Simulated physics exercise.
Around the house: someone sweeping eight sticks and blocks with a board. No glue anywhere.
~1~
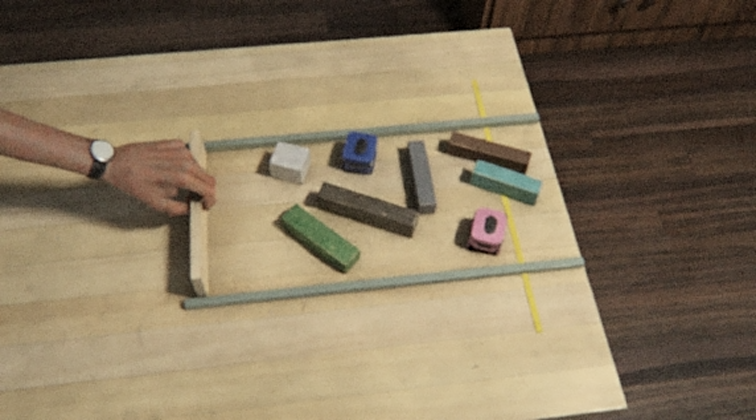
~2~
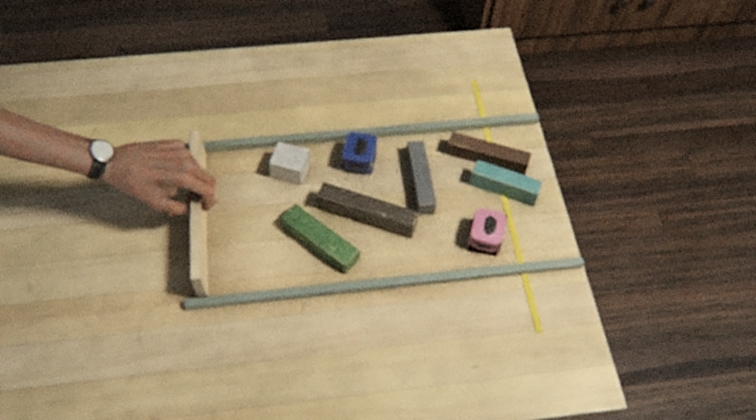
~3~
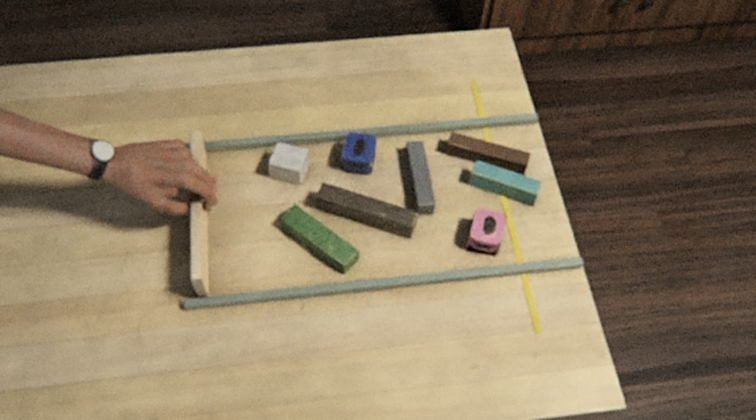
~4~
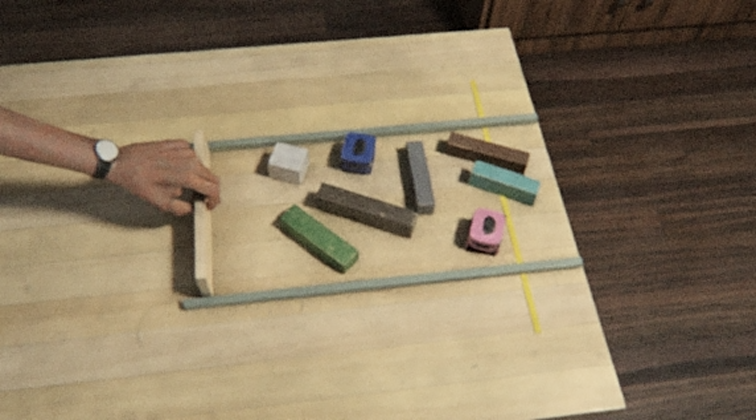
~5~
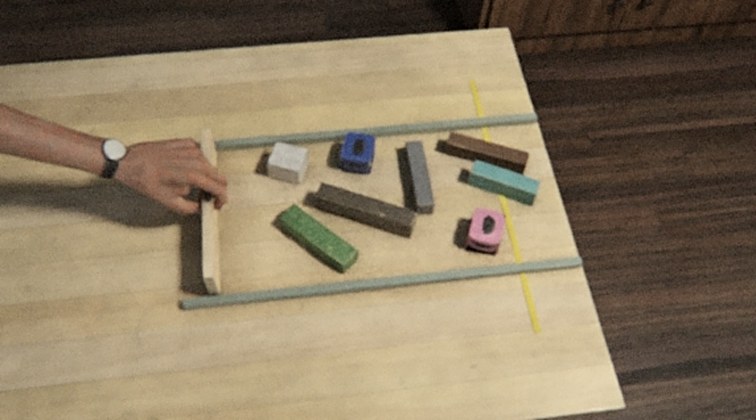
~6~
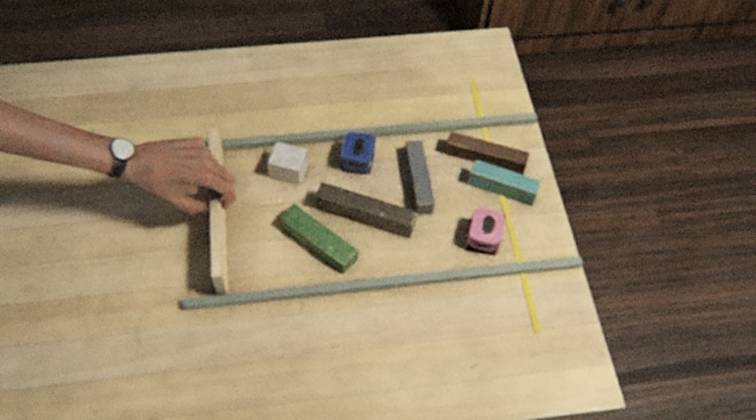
A hand wearing a watch slides an upright wooden board slightly to the right between two rails on a wooden table, while the scattered coloured bars, white block, and blue and pink objects ahead of it remain still.
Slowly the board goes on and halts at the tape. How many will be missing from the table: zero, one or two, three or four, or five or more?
The number that fall off is three or four.
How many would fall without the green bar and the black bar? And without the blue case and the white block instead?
1 in the first case, 2 in the second.
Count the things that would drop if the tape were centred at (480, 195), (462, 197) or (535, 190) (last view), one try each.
In that order 2, 1 and 6.
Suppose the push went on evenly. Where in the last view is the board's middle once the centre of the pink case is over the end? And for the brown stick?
At (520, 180) for the pink case; at (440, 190) for the brown stick.
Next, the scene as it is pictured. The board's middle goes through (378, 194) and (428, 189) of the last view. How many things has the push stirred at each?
6 and 8.
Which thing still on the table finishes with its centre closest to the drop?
The blue case ends nearest.
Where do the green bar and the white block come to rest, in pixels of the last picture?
The green bar at (523, 224), the white block at (505, 134).
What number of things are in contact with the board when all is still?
It touches 2.
Early on, none off yet; turquoise bar at rest near (504, 183); brown stick at rest near (487, 153); pink case at rest near (486, 232).
A while later, none off yet; turquoise bar at rest near (504, 183); brown stick travelled a little near (497, 153); pink case at rest near (486, 232).
Further along, none off yet; turquoise bar travelled about its own width near (552, 186); brown stick leaning a little near (560, 162); pink case travelled about its own width near (520, 239).
Finally, the number that fall off is three or four; lost, grey bar, brown stick and turquoise bar.
